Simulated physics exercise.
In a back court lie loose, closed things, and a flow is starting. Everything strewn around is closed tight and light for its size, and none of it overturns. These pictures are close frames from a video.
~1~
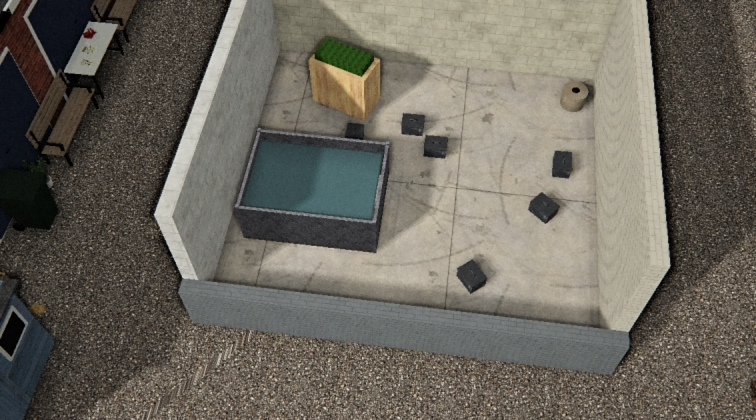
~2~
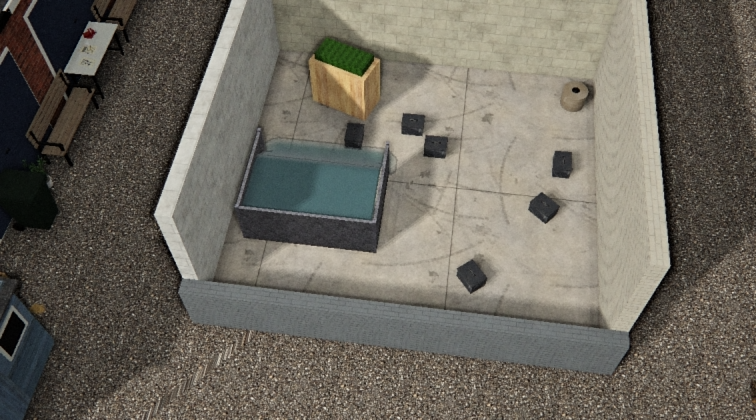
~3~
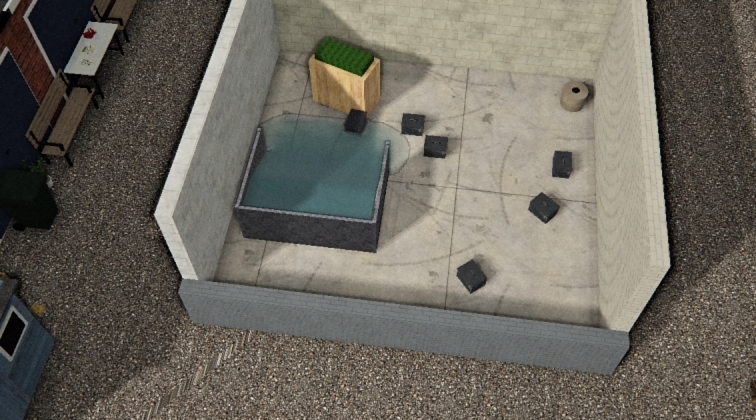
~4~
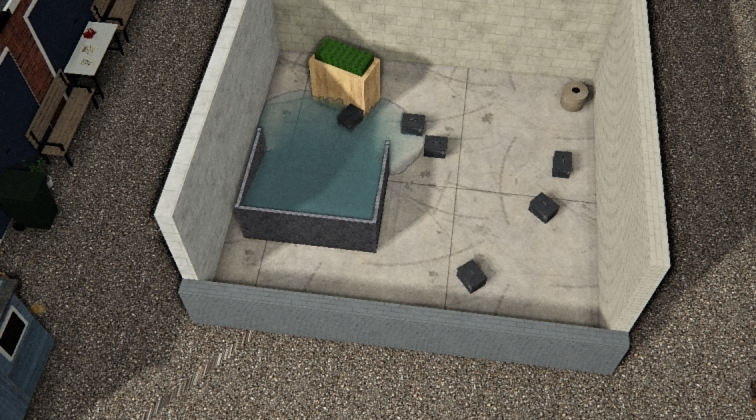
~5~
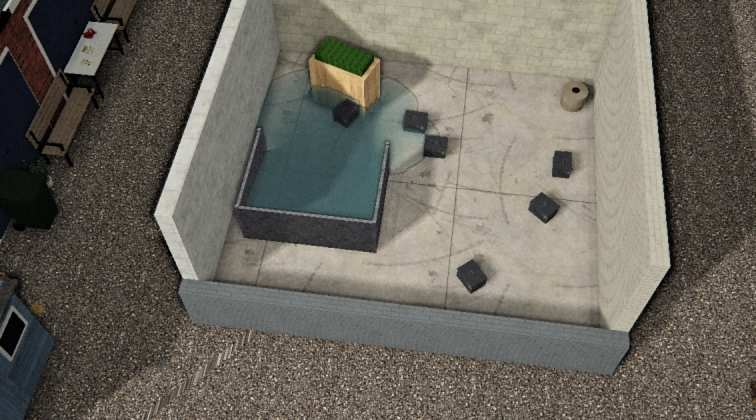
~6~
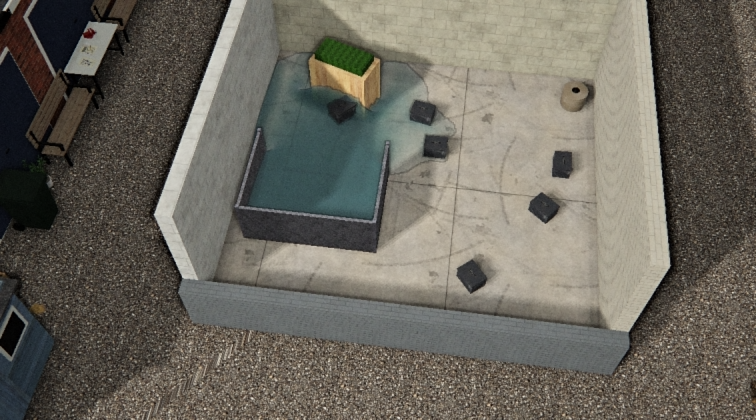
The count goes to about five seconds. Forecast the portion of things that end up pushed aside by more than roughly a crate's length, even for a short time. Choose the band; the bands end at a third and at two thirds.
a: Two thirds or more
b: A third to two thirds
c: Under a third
Option a: Two thirds or more.
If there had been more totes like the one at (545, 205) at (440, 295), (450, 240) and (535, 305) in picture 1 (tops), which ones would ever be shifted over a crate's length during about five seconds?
Listed in sequence, the answers are remains nearby, remains nearby and displaced a stride.
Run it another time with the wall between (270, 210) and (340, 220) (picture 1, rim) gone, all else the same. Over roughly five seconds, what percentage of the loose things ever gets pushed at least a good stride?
Estimate: Roughly 60 per cent.
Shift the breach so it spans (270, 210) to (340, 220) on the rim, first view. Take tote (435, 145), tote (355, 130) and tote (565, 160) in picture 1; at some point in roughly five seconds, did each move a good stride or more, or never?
Result per item - short of that distance / short of that distance / displaced that far.
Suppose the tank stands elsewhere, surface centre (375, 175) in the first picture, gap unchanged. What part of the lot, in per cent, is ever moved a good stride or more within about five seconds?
About 100 per cent.
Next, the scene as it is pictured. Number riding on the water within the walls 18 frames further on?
Exactly 4 of them.
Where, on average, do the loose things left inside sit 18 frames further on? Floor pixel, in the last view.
Somewhere near (506, 197) in the last view.
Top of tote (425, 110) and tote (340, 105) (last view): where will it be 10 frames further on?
They should be roughly at (570, 80) and (259, 133).
A moment on, 2 of 7 are well off their spots; 1 afloat.
Next, 2 of 7 are well off their spots; 2 afloat.
Later, 5 of 7 are well off their spots; 4 afloat.
In the end, 6 of 7 are well off their spots, and 6 have been at some point; 6 afloat.
